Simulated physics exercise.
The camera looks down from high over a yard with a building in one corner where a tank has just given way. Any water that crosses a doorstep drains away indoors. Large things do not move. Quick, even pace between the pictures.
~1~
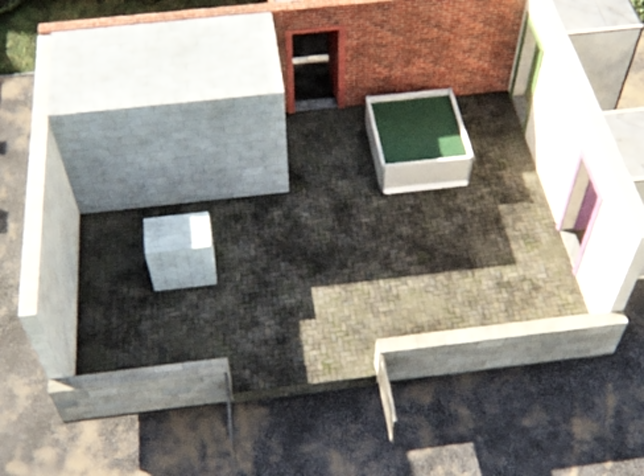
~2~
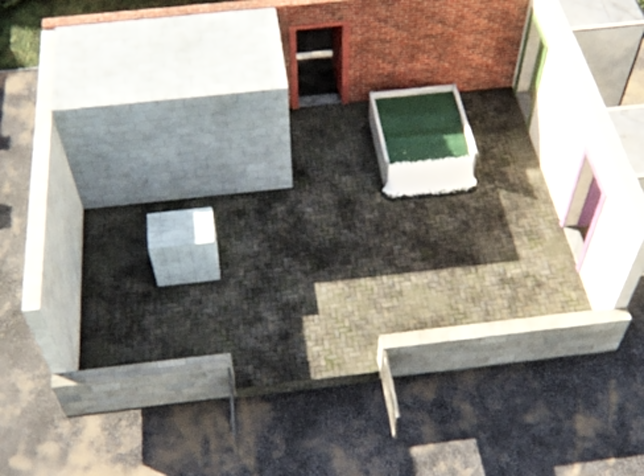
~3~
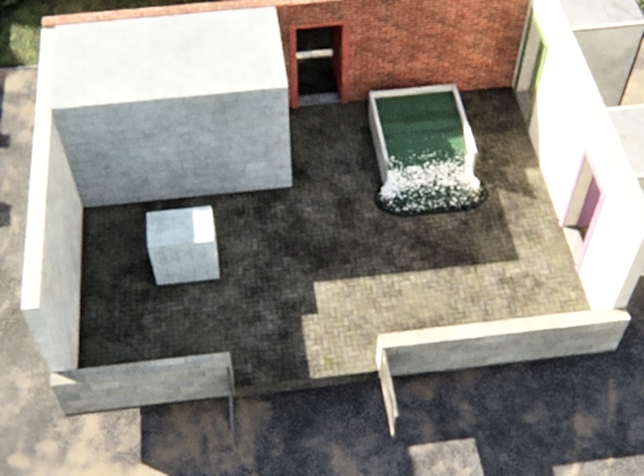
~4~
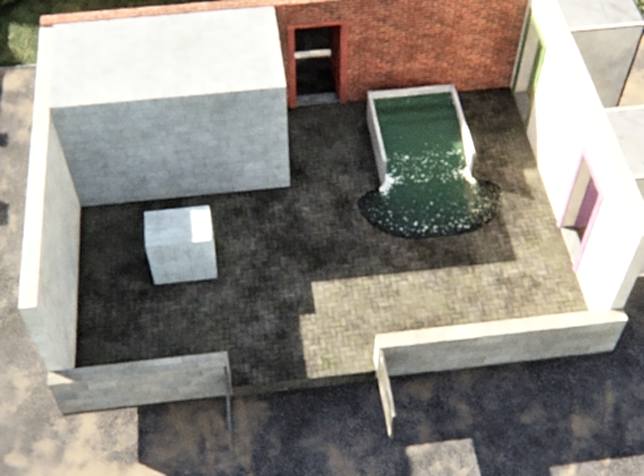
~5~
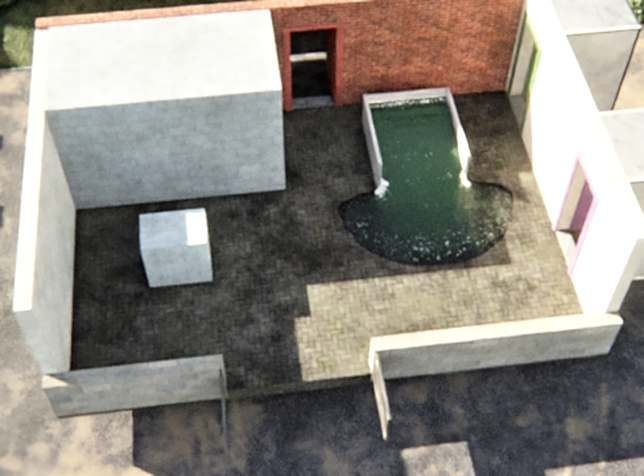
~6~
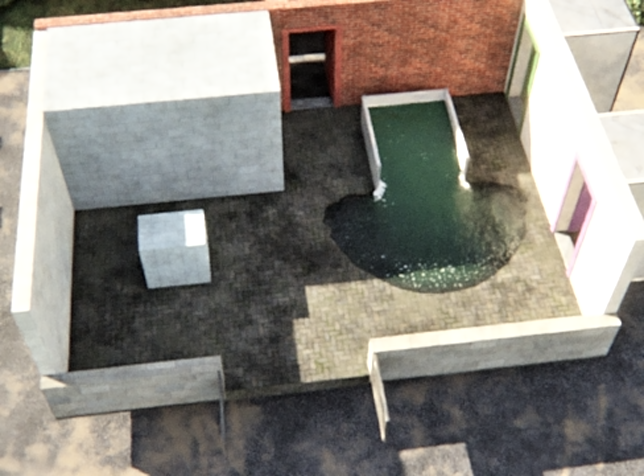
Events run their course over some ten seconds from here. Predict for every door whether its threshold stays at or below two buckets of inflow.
Outcome: The red door counts as not over. The green door counts as not over. The purple door counts as over.
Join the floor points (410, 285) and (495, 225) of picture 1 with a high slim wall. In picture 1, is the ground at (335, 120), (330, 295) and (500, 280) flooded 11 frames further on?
Untouched; submerged; untouched.
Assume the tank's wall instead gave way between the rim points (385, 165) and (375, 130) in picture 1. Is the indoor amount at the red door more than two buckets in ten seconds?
In that case the red door exceeds the limit.
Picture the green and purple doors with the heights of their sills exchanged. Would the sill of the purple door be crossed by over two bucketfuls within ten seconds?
As I see it, the purple door comes in under.
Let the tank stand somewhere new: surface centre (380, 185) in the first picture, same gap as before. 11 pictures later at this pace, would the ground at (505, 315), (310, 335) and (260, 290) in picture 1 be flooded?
I'd say swamped for the first, swamped for the second and still dry for the third.
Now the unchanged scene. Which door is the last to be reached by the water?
It has to be the red one.
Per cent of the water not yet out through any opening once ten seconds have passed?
78 percent or thereabouts.
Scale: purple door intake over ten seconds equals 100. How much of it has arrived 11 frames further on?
Close to 10 out of every hundred.
A moment on, water covers 35 % of the floor; the red door not reached, the green door not reached, the purple door wet at the sill, nothing in.
Next, water covers 40 % of the floor; the red door not reached, the green door not reached, the purple door under two buckets in.
Then, water covers 45 % of the floor; the red door not reached, the green door not reached, the purple door over two buckets in.
Later, water covers 65 % of the floor; the red door not reached, the green door wet at the sill, nothing in, the purple door over two buckets in.
In the end, water covers 90 % of the floor; the red door wet at the sill, nothing in, the green door wet at the sill, nothing in, the purple door over two buckets in.
